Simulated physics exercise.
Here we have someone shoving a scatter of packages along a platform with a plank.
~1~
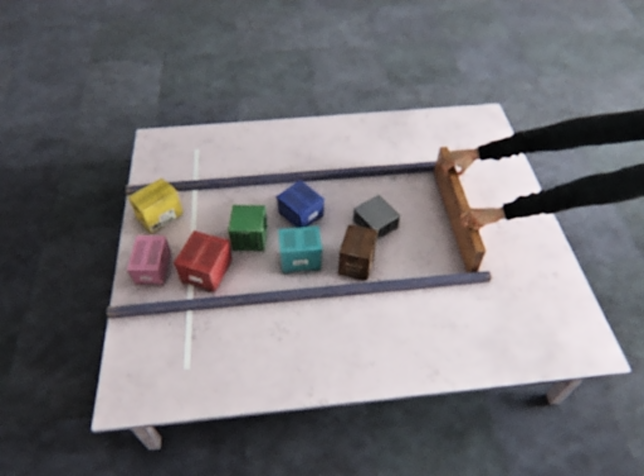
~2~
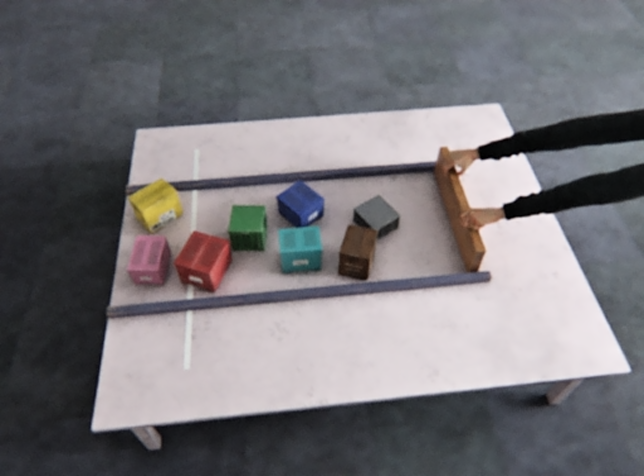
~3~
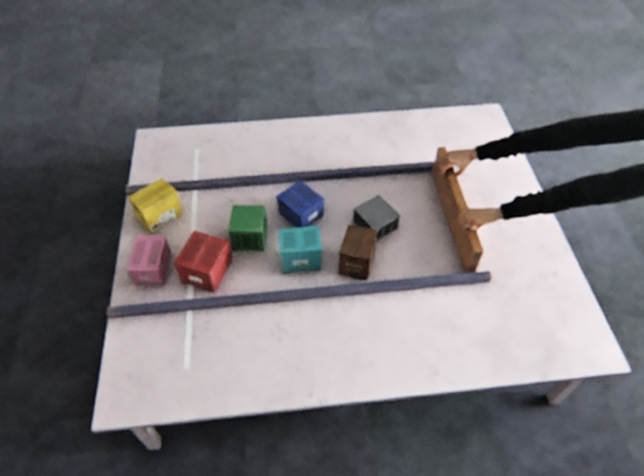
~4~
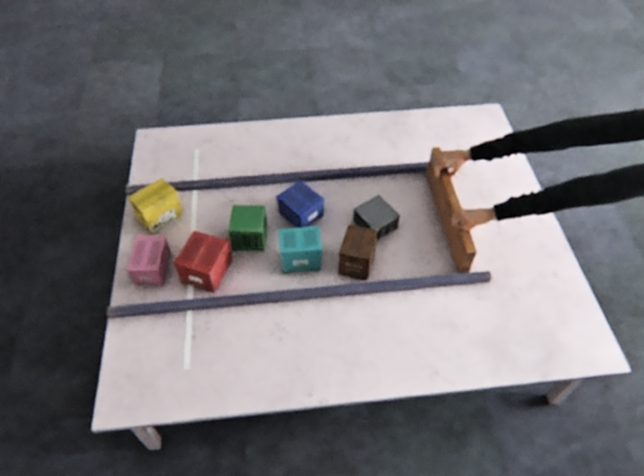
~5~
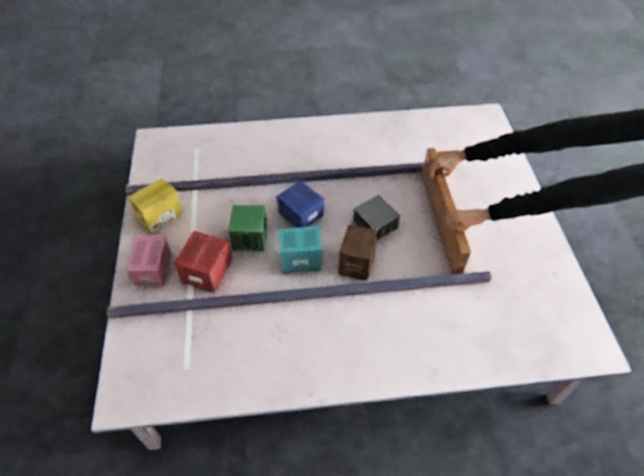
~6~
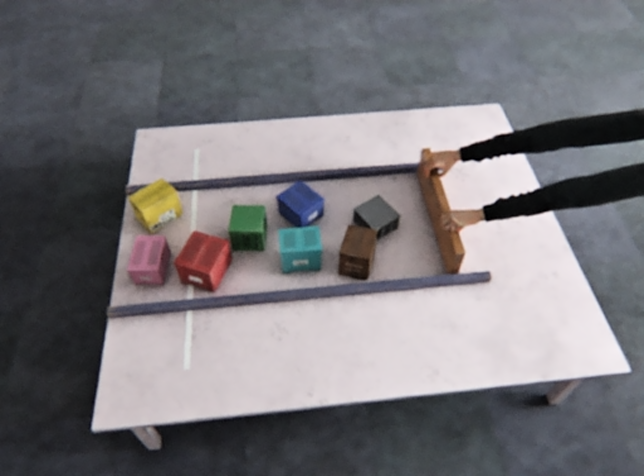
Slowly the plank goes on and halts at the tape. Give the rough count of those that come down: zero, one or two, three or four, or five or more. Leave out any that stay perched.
As it turns out, the number that fall off is one or two.
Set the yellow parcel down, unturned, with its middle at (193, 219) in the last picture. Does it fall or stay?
From there it holds on.
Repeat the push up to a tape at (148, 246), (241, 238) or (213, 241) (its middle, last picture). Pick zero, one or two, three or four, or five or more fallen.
Taking them in turn, at least five; zero; one to two.
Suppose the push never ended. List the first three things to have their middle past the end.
Earliest first: The pink tote, the red tote, the yellow parcel.
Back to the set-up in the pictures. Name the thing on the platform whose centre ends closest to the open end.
That is the yellow parcel.
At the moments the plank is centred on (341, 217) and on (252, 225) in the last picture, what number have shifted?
At the one place 4, at the other 7.
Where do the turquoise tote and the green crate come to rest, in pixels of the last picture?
Near (136, 264) and (139, 237).
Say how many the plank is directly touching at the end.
It touches 3.
A little later, none off yet; pink tote at rest near (150, 260); yellow parcel at rest near (157, 206); red tote at rest near (205, 262).
When it is over, the number that fall off is one or two; down, red tote and pink tote.
